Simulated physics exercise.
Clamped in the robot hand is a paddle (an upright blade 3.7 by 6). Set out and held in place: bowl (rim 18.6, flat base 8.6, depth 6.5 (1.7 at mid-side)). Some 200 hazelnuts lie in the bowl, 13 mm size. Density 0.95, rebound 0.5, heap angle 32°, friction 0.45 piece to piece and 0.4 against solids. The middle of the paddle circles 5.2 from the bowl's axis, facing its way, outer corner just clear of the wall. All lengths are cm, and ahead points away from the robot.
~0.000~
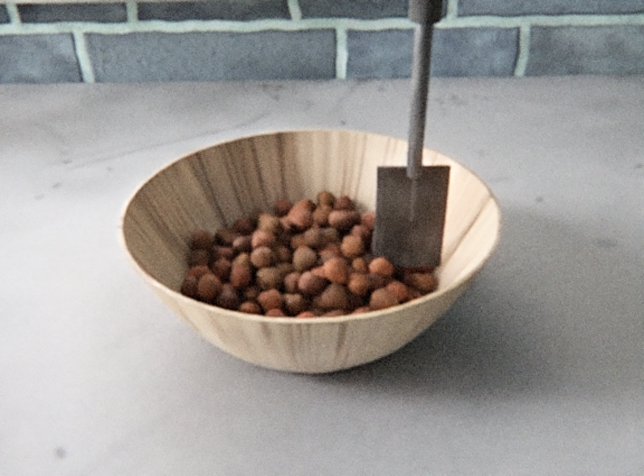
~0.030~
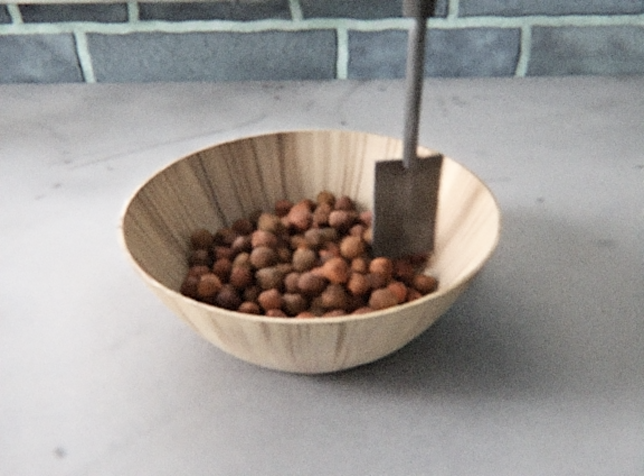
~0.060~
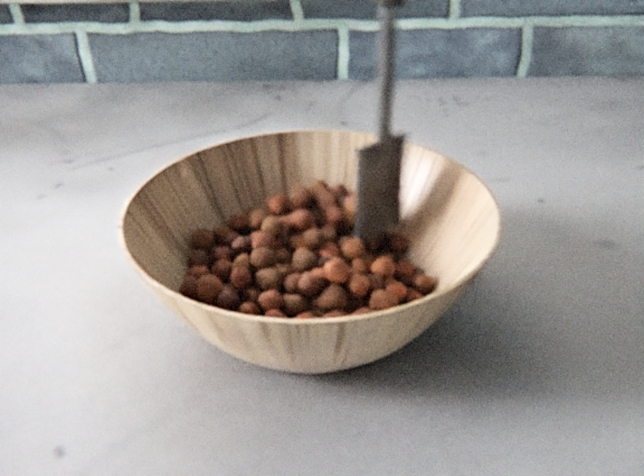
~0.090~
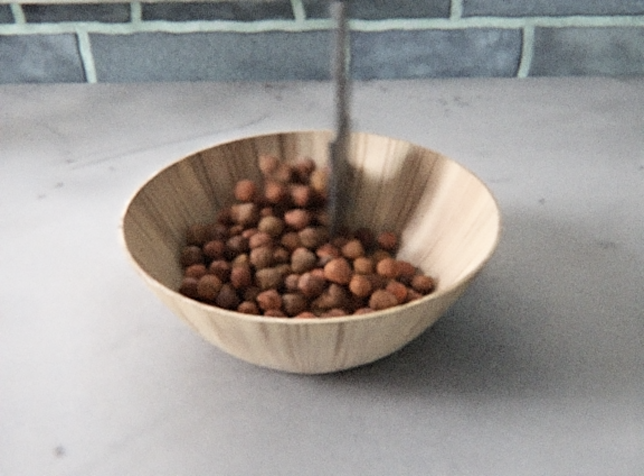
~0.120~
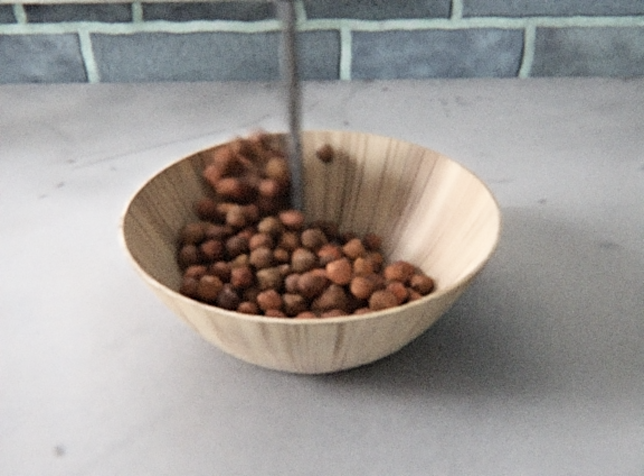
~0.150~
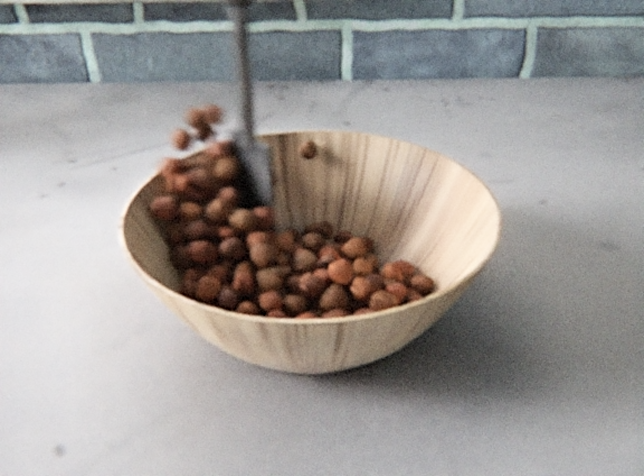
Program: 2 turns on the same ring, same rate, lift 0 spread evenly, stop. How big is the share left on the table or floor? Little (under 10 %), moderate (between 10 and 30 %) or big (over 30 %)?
A big share, over 30 %, ends on the table or floor.
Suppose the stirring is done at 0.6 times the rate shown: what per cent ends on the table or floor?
Some 15 per cent.
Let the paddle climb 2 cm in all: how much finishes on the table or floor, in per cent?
Some 15 per cent.
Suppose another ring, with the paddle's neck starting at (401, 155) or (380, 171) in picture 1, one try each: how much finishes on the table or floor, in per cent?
Some 40 and 20 per cent.
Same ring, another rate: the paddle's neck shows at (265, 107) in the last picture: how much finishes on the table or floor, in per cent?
Some 35 per cent.
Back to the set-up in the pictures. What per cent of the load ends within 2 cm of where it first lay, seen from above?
About 10 per cent.
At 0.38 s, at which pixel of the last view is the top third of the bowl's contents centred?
Near (420, 221).
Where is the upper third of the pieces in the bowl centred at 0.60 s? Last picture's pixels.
Around (245, 298).
After 0.38 s, 359° round, highest piece 13 above the table; 160 in the bowl, 19 on the table or floor, 21 in flight or on the tool.
After 0.60 s, 226° round, highest piece 9 above the table; 133 in the bowl, 56 on the table or floor, 11 in flight or on the tool.
After 0.91 s, 0° round, highest piece 5 above the table; 121 in the bowl, 79 on the table or floor.
After 1.61 s, 0° round, highest piece 5 above the table; 121 in the bowl, 79 on the table or floor.
In the end, 121 in the bowl, 79 on the table or floor. That is 40 % on the table or floor.
